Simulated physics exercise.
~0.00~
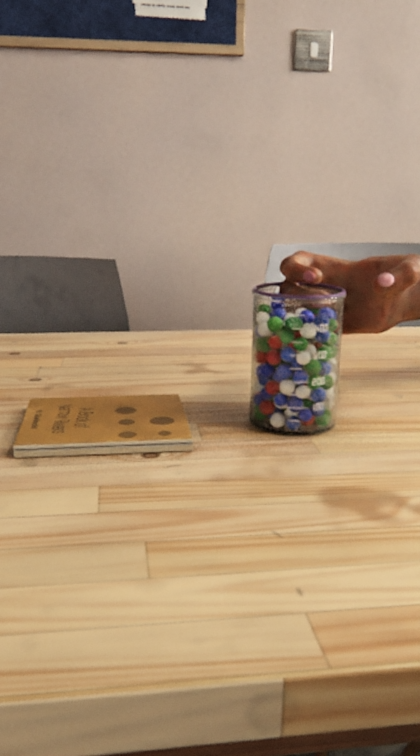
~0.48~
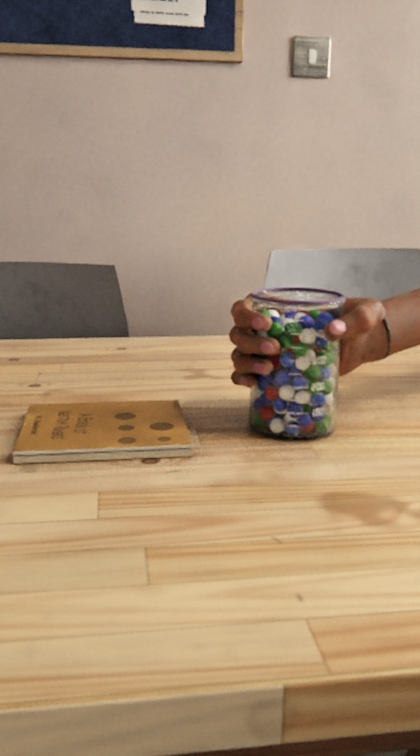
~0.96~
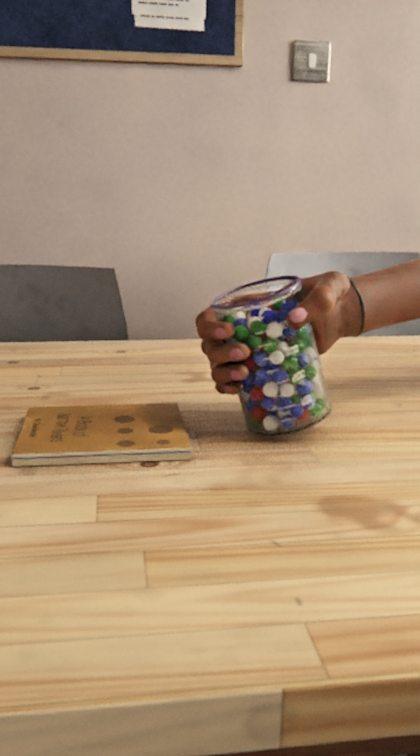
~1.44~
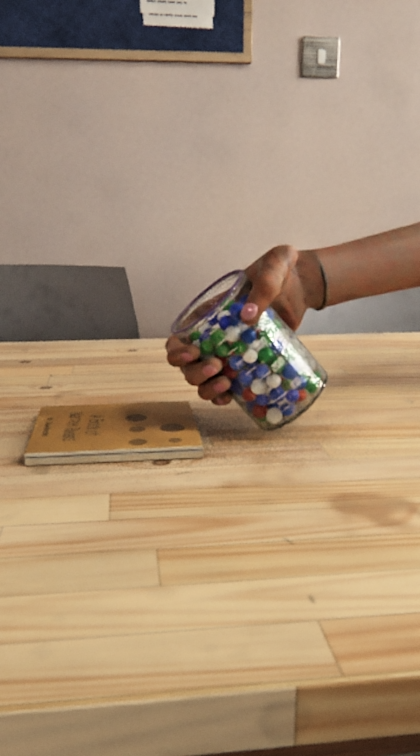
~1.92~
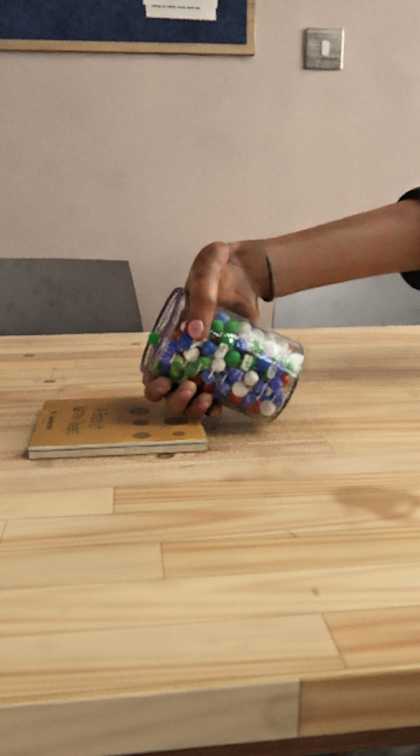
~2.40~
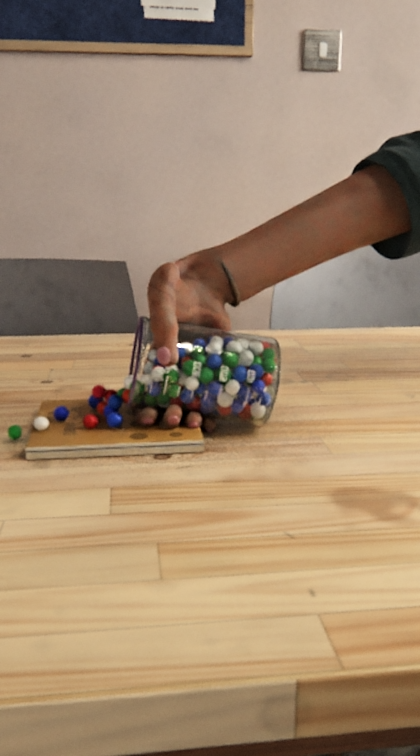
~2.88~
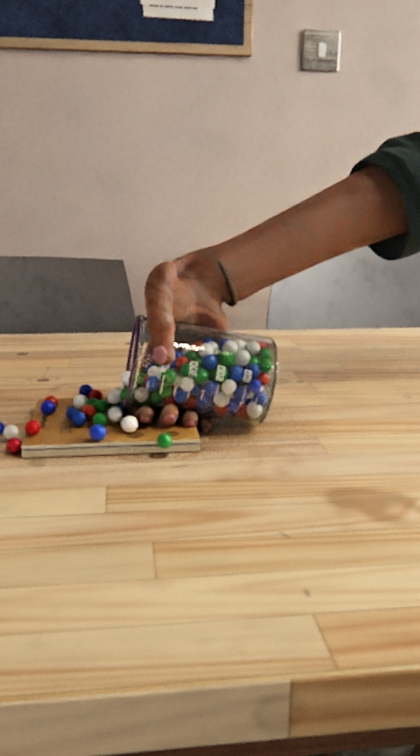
On a light wooden table, a hand grips an open clear container full of red, blue, green and white beads, tips it to the left and lowers it onto a book. Some beads spill across the cover and onto the table, while most stay inside the container.
